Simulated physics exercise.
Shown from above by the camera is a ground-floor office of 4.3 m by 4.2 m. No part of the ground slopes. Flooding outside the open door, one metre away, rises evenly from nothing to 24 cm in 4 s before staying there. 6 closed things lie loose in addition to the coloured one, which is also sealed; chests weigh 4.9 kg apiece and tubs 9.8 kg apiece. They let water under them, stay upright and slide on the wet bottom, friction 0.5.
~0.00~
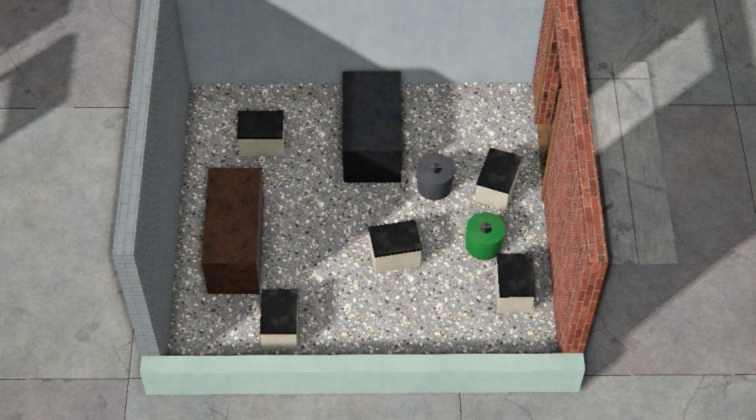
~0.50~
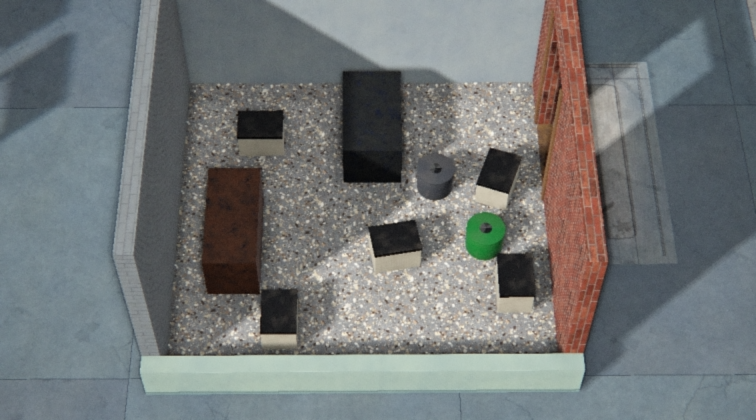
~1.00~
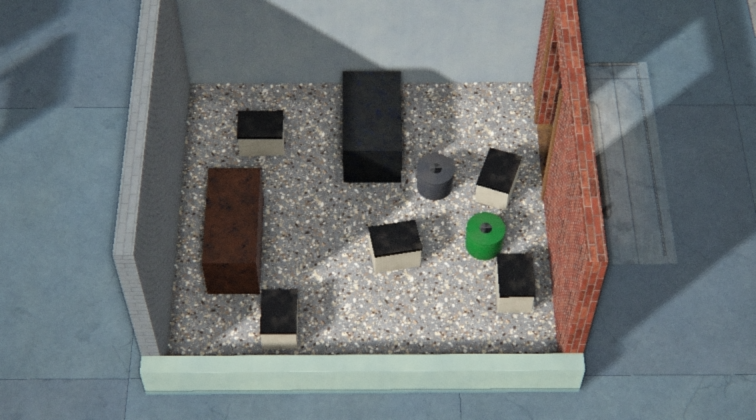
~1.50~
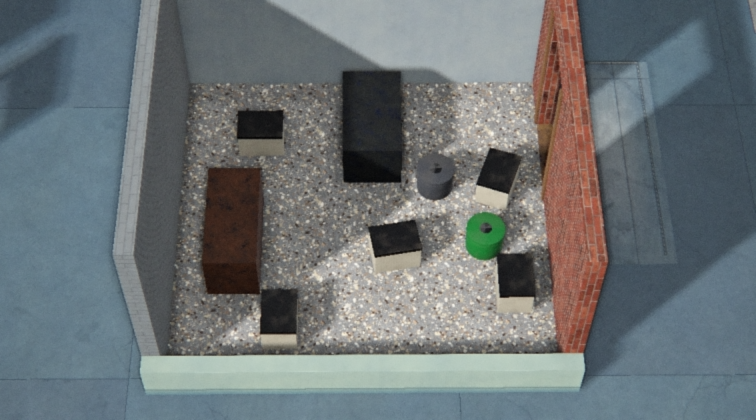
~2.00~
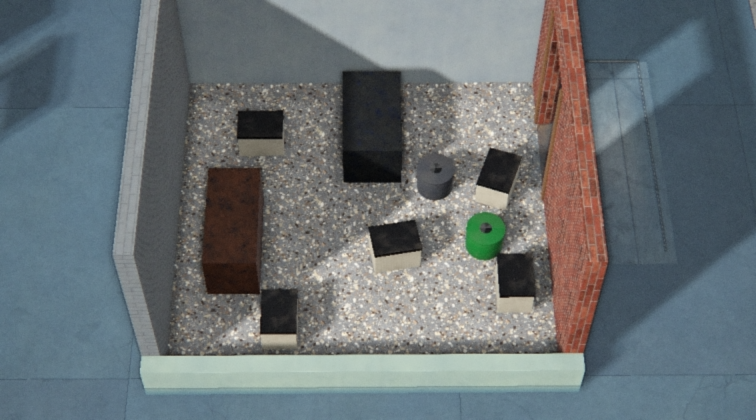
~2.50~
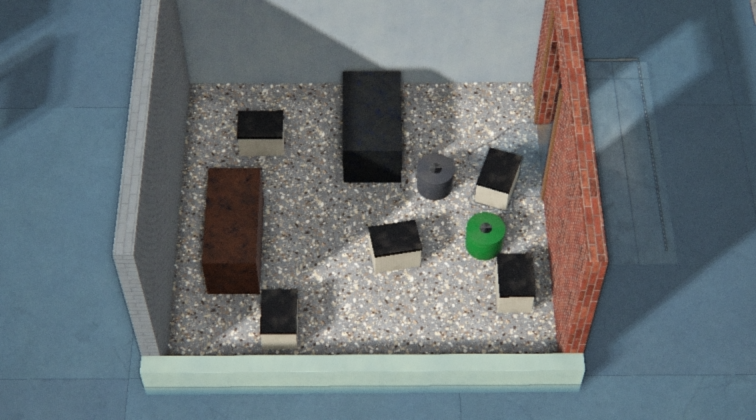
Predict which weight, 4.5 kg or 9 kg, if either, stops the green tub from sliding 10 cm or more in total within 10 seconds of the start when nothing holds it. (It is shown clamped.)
The high one.
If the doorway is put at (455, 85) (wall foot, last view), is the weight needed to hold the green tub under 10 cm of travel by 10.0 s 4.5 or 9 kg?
There both choices fail.
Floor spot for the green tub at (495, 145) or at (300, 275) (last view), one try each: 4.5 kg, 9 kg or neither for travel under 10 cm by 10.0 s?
For the first start neither one suffices; for the second neither one suffices.
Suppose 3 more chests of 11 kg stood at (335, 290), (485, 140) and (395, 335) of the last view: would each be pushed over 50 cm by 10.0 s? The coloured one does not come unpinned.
First: Beyond the limit; second: Beyond the limit; third: Beyond the limit.
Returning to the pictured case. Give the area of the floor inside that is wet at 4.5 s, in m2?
5.0 m2.
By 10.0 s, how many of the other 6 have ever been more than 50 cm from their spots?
That adds up to 4.
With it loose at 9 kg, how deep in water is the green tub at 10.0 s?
Something like 3 centimetres.
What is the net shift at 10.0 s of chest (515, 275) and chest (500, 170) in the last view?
They sit 10 cm and 200 cm away, in the order given.
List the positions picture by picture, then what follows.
In the first picture, the green tub at (486, 228), on the bottom; 0.0 m2 under water; 0 of 7 have shifted.
In the second picture, the green tub at (486, 228) rests on the ground; water covers 0.0 m2; 0 of 7 have shifted.
In the third picture, the green tub at (486, 228) rests on the ground; water covers 0.0 m2; 0 of 7 have shifted.
In the fourth picture, the green tub at (486, 228), on the bottom; water covers 0.0 m2; 0 of 7 have shifted.
In the fifth picture, the green tub at (486, 228), on the bottom; water covers 0.1 m2; 0 of 7 have shifted.
In the sixth picture, the green tub at (486, 228), on the bottom; 0.6 m2 under water; 0 of 7 have shifted.
After 3.5 s the green tub would be 1 cm from its start with 4.5 kg and 0 cm from its start with 9 kg; 0 cm of water round it then.
After 4.5 s the green tub would be 9 cm from its start with 4.5 kg and 0 cm from its start with 9 kg; 2 cm of water round it then.
After 7.0 s the green tub would be 13 cm from its start with 4.5 kg and 0 cm from its start with 9 kg; 2 cm of water round it then.
After 10.0 s the green tub would be 28 cm from its start with 4.5 kg and 0 cm from its start with 9 kg; 3 cm of water round it then.
